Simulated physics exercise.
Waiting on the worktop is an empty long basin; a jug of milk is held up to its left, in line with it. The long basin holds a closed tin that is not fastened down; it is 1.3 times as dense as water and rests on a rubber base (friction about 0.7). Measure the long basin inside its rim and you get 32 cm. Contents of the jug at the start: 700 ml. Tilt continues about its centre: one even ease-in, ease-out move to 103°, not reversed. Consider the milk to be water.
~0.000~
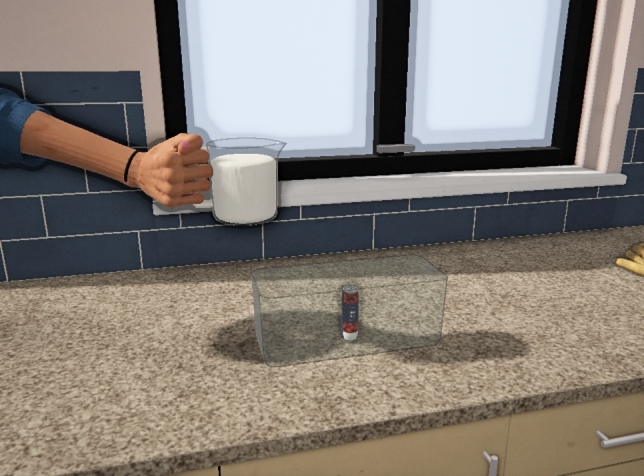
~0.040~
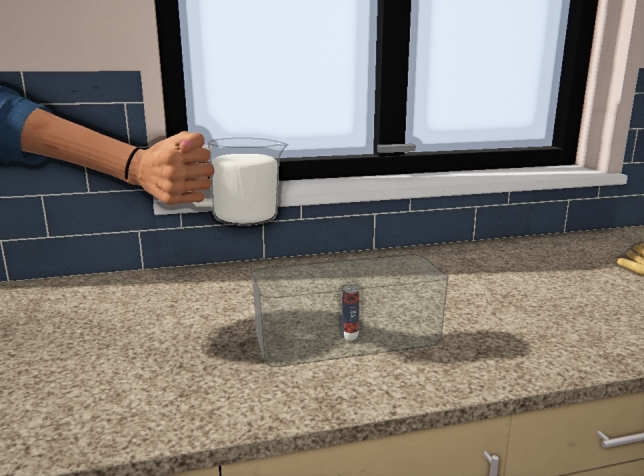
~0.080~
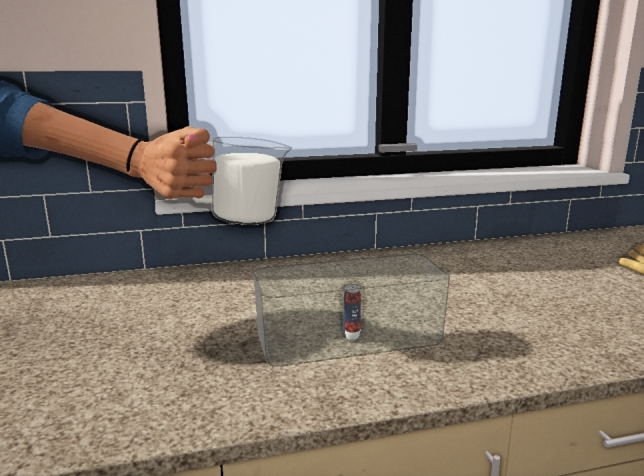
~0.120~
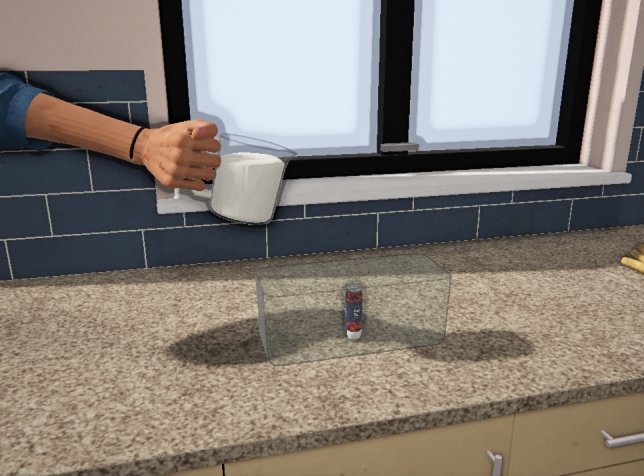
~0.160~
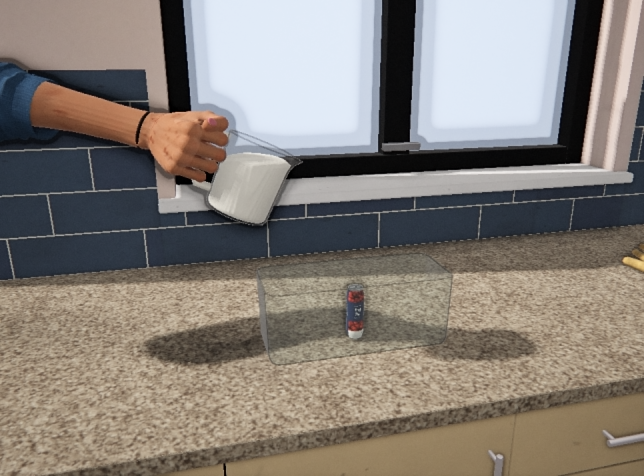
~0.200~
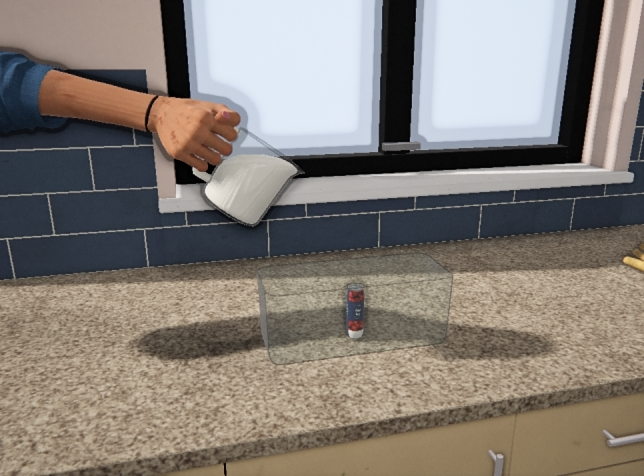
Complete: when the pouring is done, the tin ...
... has gone over.
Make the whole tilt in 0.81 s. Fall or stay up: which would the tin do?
Outcome - the tin ends up overturned.
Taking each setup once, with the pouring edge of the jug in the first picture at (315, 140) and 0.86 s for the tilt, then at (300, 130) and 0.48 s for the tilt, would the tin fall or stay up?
First it stays on its base; then it tips over.
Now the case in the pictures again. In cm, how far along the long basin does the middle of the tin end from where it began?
It finishes around 9.0 cm from where it began.
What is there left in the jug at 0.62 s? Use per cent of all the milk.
What remains is about 16 percent of it all.
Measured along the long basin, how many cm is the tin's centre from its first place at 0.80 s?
Estimate: Around 9 cm.
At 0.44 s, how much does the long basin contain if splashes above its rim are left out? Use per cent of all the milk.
Some 9 per cent.
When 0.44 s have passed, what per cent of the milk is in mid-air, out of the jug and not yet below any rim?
About 34 per cent.
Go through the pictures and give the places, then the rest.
In the first frame, tilt 0°; pouring edge (287, 142); surface from (210, 160) to (275, 158); the long basin's rim runs from (256, 284) to (434, 267); the tin's top is at (350, 291).
In the second frame, tilt 2°; pouring edge (288, 143); surface from (211, 160) to (276, 158).
In the third frame, tilt 6°; pouring edge (292, 147); surface from (215, 159) to (279, 158).
In the fourth frame, tilt 14°; pouring edge (298, 153); surface from (218, 159) to (284, 159).
In the fifth frame, tilt 24°; pouring edge (302, 161); surface from (217, 169) to (290, 161).
In the sixth frame, tilt 36°; pouring edge (305, 172); surface from (212, 173) to (297, 165).
Then, 0.44 s in, the tilt is 99° and 56 per cent is still to pour; the tin stands where it began.
Then, 0.62 s in, the tilt is 103° and 17 per cent is still to pour; the tin leans 17°.
Then, 0.80 s in, the tilt is 103° and 4 per cent is still to pour; the tin lies on its side.
Then, 1.00 s in, the tilt is 103° and 1 per cent is still to pour; the tin lies on its side.
Finally, the tin lies on its side.
